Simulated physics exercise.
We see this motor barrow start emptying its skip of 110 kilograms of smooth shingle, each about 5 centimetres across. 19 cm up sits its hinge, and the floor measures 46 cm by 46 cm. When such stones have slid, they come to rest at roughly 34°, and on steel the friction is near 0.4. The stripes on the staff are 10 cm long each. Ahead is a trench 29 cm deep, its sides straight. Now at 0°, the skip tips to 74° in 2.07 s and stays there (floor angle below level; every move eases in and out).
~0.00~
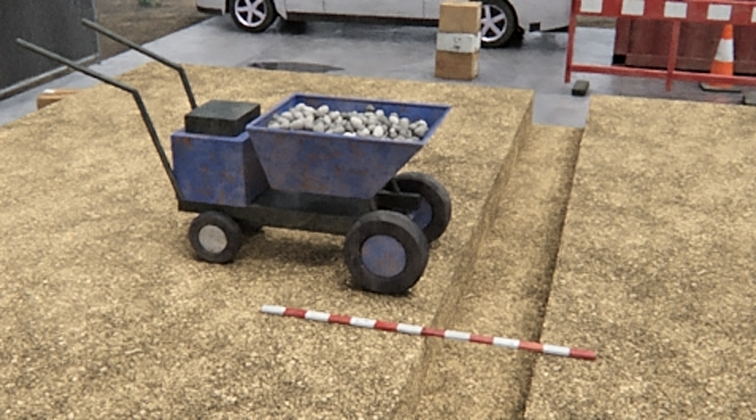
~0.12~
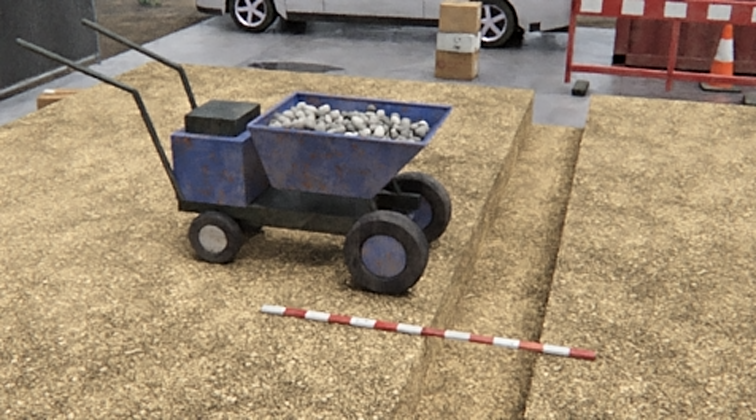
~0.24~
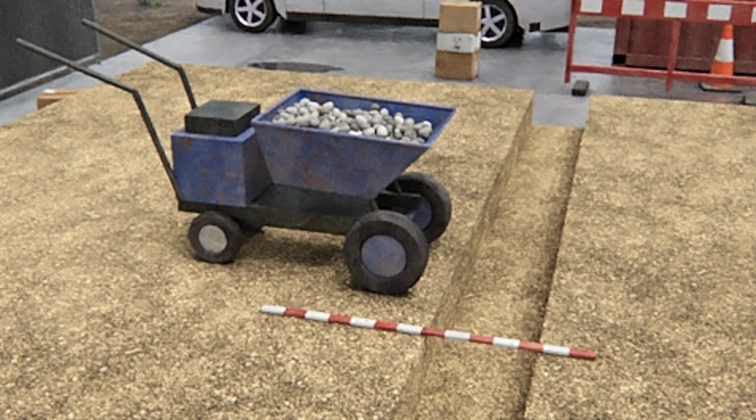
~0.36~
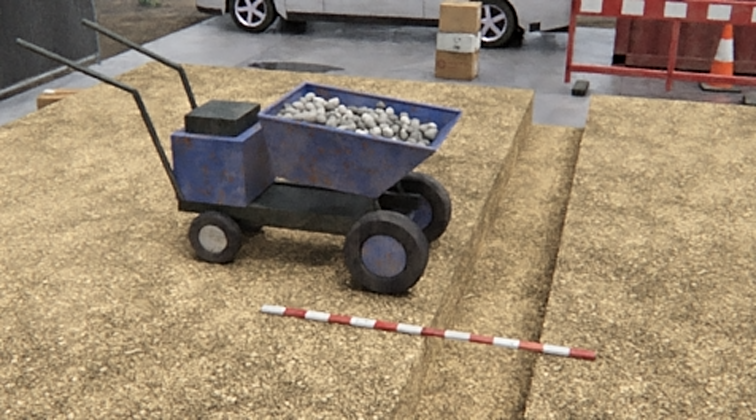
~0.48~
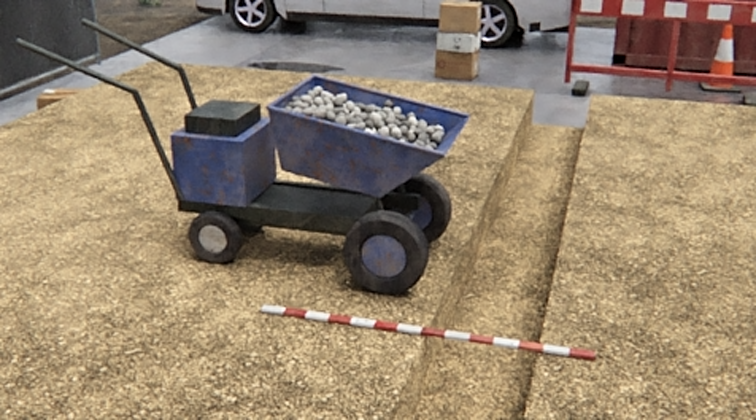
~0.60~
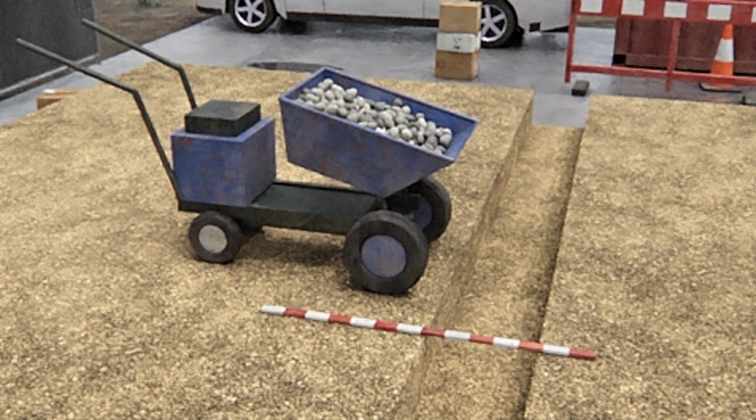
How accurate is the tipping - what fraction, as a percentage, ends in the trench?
Close to 47 in every hundred.
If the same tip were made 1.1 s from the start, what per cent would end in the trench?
Probably about 40 in a hundred.
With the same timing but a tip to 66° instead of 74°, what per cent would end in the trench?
Share in trench: Approx. 50%.
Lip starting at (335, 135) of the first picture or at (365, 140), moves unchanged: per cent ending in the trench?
That gives roughly 100 per cent and roughly 100 per cent.
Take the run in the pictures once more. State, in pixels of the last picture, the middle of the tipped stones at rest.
The resting stones are centred at roughly (564, 284).
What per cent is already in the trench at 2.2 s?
Approx. 35 % of the load.
After 1.5 s the floor is at 62°; 91 % in the skip, 8 % in the trench, 1 % past the trench; the foremost stones are at (555, 267).
After 2.2 s the floor is at 74°; 18 % in the skip, 33 % in the trench, 49 % past the trench; the foremost stones are at (734, 313).
After 2.5 s the floor is at 74°; 2 % in the skip, 43 % in the trench, 55 % past the trench; the foremost stones are past the picture's edge.
After 4.5 s the floor is at 74°; 0 % in the skip, 47 % in the trench, 53 % past the trench; the foremost stones are past the picture's edge.
